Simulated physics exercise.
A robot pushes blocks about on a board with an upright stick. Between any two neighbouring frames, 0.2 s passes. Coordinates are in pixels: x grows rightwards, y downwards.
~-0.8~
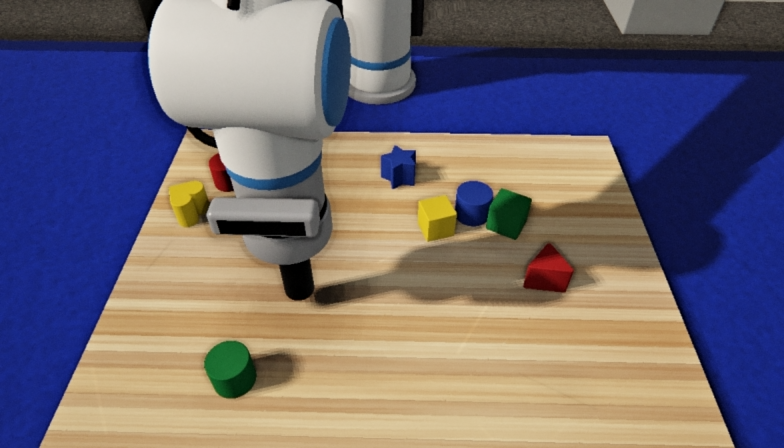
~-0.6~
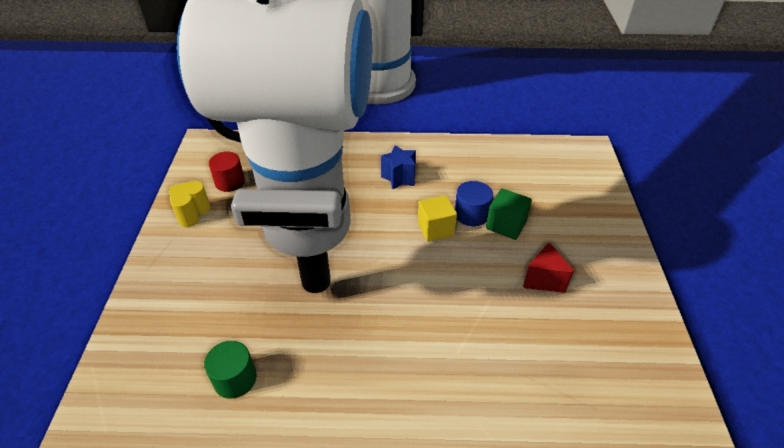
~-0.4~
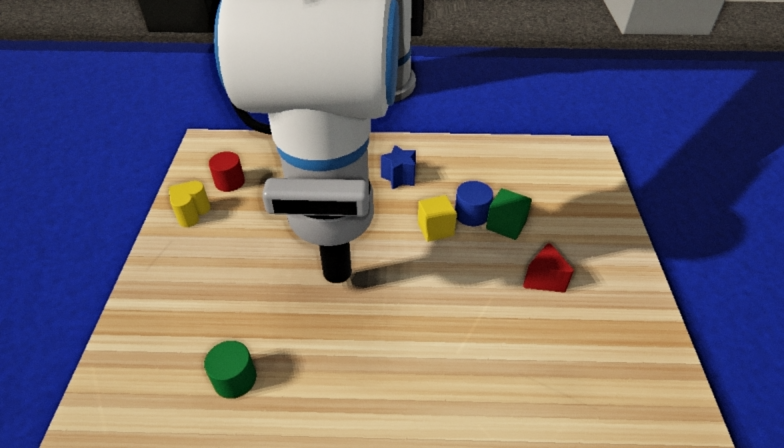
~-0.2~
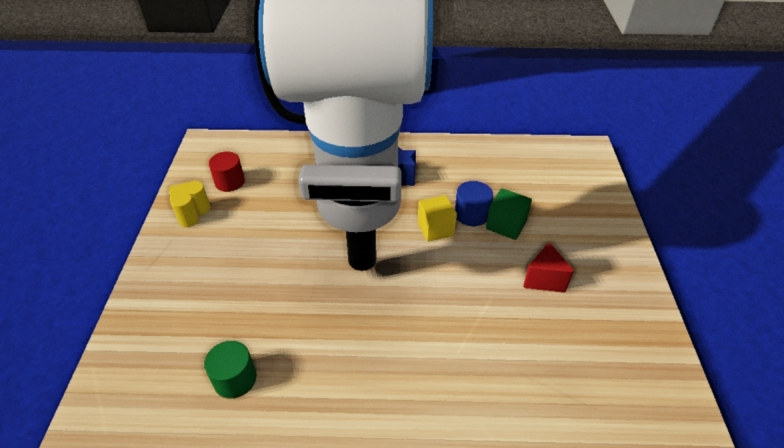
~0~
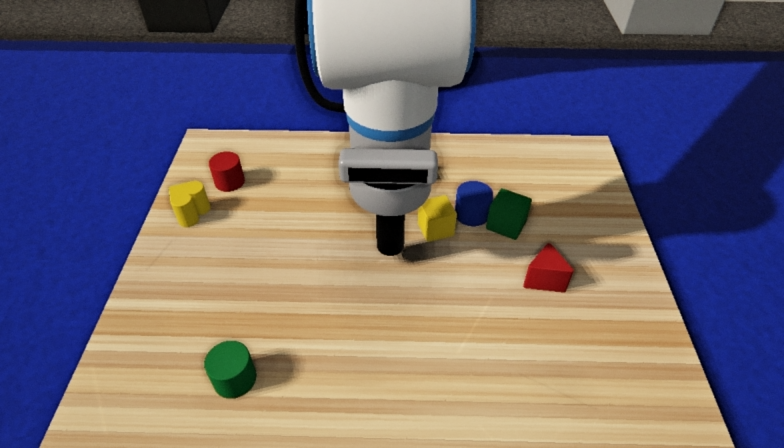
A robot arm moves its black stick right and slightly away across the board, pushing nothing.
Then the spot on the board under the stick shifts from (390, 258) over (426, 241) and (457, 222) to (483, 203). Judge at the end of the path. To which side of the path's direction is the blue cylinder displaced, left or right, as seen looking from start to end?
My prediction: Leftwards.
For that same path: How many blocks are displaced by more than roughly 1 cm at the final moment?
I'd say two blocks get moved.
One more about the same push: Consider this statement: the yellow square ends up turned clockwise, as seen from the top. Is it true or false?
My answer: False.
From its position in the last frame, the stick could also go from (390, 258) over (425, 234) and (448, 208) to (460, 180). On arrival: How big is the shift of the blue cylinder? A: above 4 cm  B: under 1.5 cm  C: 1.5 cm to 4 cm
A: Above 4 cm.
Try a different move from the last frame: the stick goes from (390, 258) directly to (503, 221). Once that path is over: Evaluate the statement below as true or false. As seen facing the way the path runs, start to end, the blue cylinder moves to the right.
Verdict: False.
The first path, step by step. One third of the way, stick (427, 229); yellow square (444, 203), turned 20° anticlockwise.
Two thirds of the way, stick (459, 210); yellow square (469, 183), turned 50° anticlockwise; blue cylinder (499, 171).
At the end, stick (485, 191); yellow square (477, 164), turned 85° anticlockwise; blue cylinder (508, 162); green square unmoved.
